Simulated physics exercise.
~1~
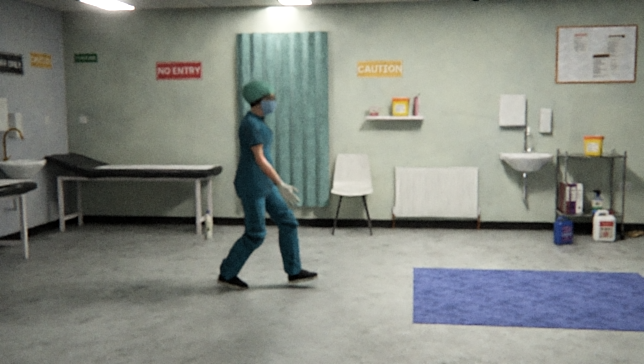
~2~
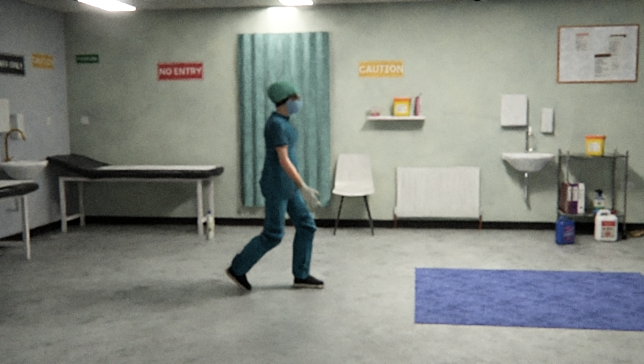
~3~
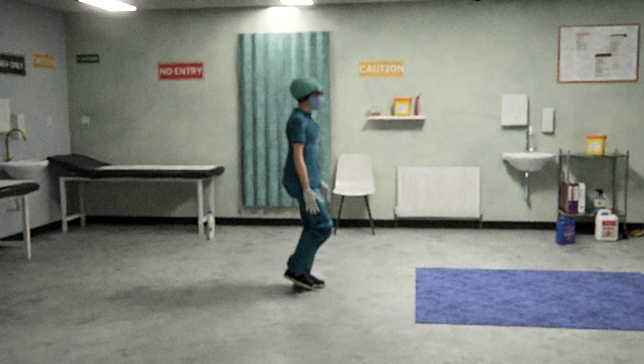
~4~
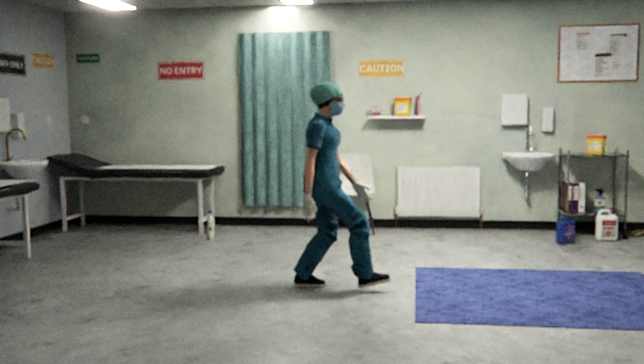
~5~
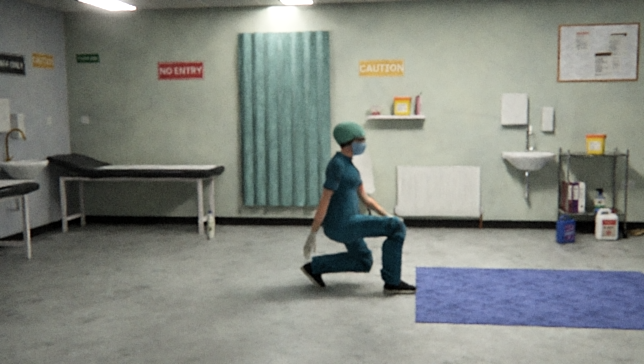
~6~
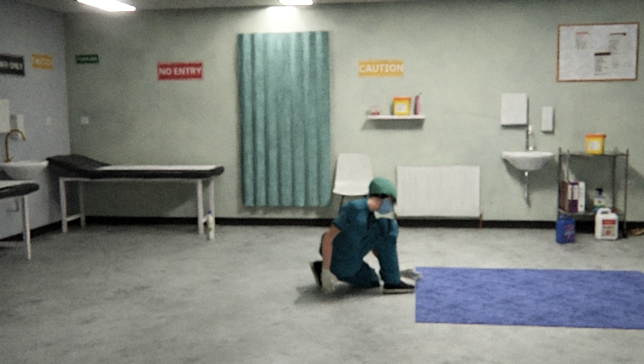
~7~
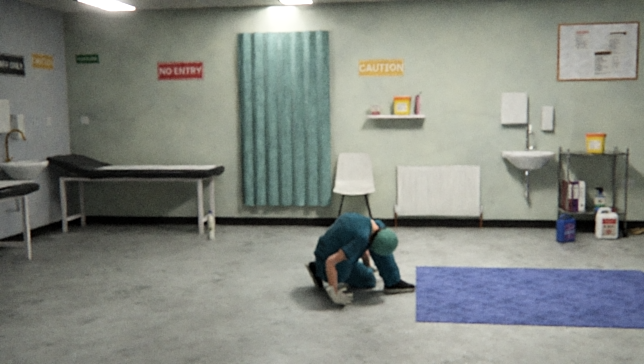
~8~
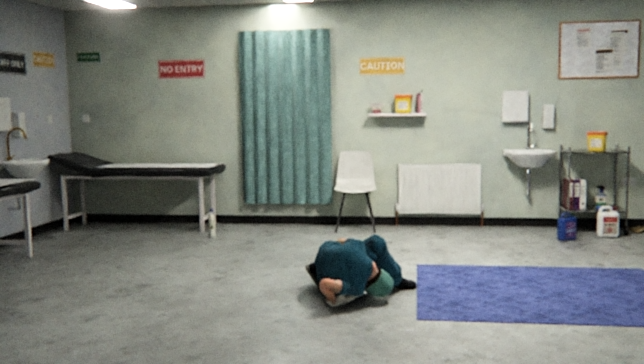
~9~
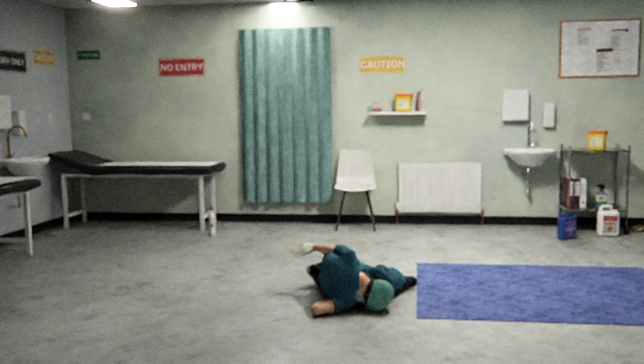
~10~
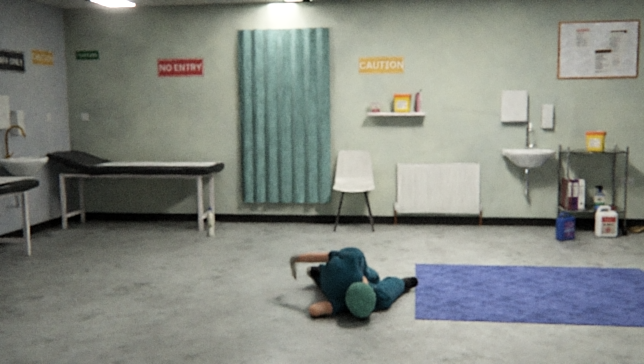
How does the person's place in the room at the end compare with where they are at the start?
At the start the person is upright in front of the teal curtain, and by the end they are farther right and down on the floor, just short of the blue mat.
